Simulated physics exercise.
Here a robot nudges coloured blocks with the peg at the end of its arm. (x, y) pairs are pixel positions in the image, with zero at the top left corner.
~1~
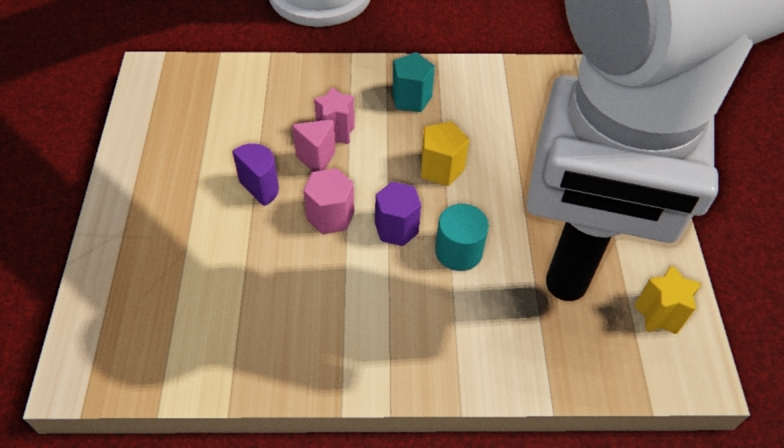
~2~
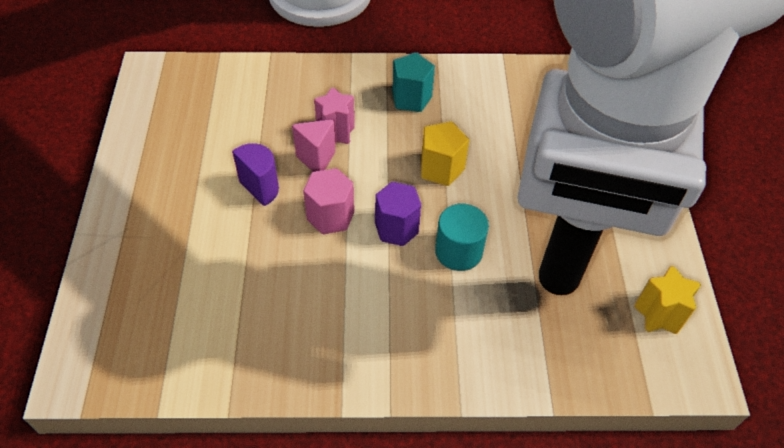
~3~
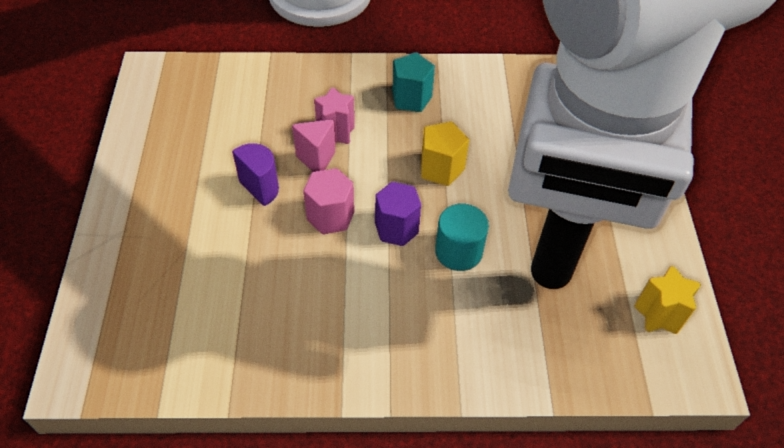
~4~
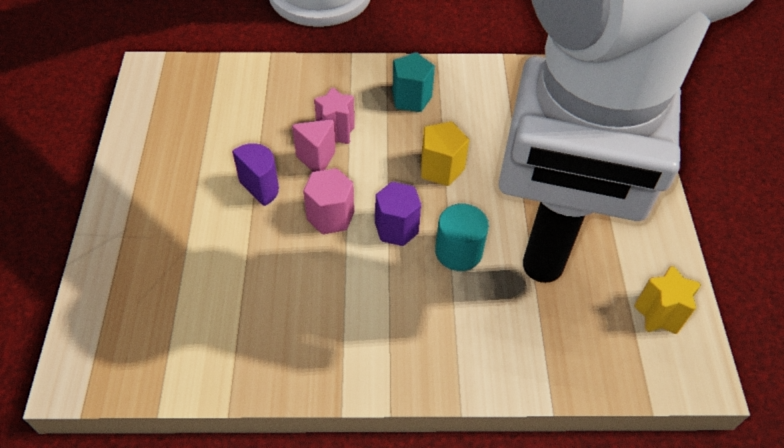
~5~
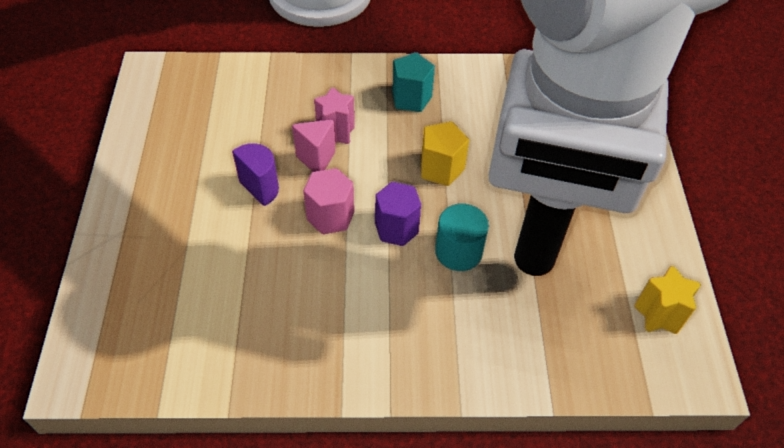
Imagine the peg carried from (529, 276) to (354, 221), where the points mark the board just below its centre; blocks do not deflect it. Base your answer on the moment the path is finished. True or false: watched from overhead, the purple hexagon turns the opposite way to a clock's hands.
True
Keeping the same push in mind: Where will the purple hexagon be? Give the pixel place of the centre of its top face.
Its top face will be centred at roughly (332, 140).
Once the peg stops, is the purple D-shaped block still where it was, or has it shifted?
It keeps its position.
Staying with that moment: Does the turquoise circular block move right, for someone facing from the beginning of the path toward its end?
Yes, that is how it ends up.
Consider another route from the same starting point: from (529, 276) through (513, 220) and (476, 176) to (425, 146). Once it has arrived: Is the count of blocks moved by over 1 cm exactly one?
Yes.
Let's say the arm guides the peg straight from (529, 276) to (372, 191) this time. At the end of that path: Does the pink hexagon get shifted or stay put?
That block slides.
What follows on the original path. One third of the way, peg at (471, 242); purple hexagon at (388, 195); turquoise circular block at (433, 210).
Two thirds of the way, peg at (409, 222); pink hexagon at (307, 180), turned 35° anticlockwise; purple hexagon at (346, 162), turned 60° anticlockwise; turquoise circular block at (388, 178).
At the end, peg at (354, 204); purple D-shaped block not moved; pink triangle at (305, 126), turned 15° clockwise; pink hexagon at (307, 180), turned 35° anticlockwise; purple hexagon at (332, 140), turned 130° anticlockwise; turquoise circular block at (368, 159).
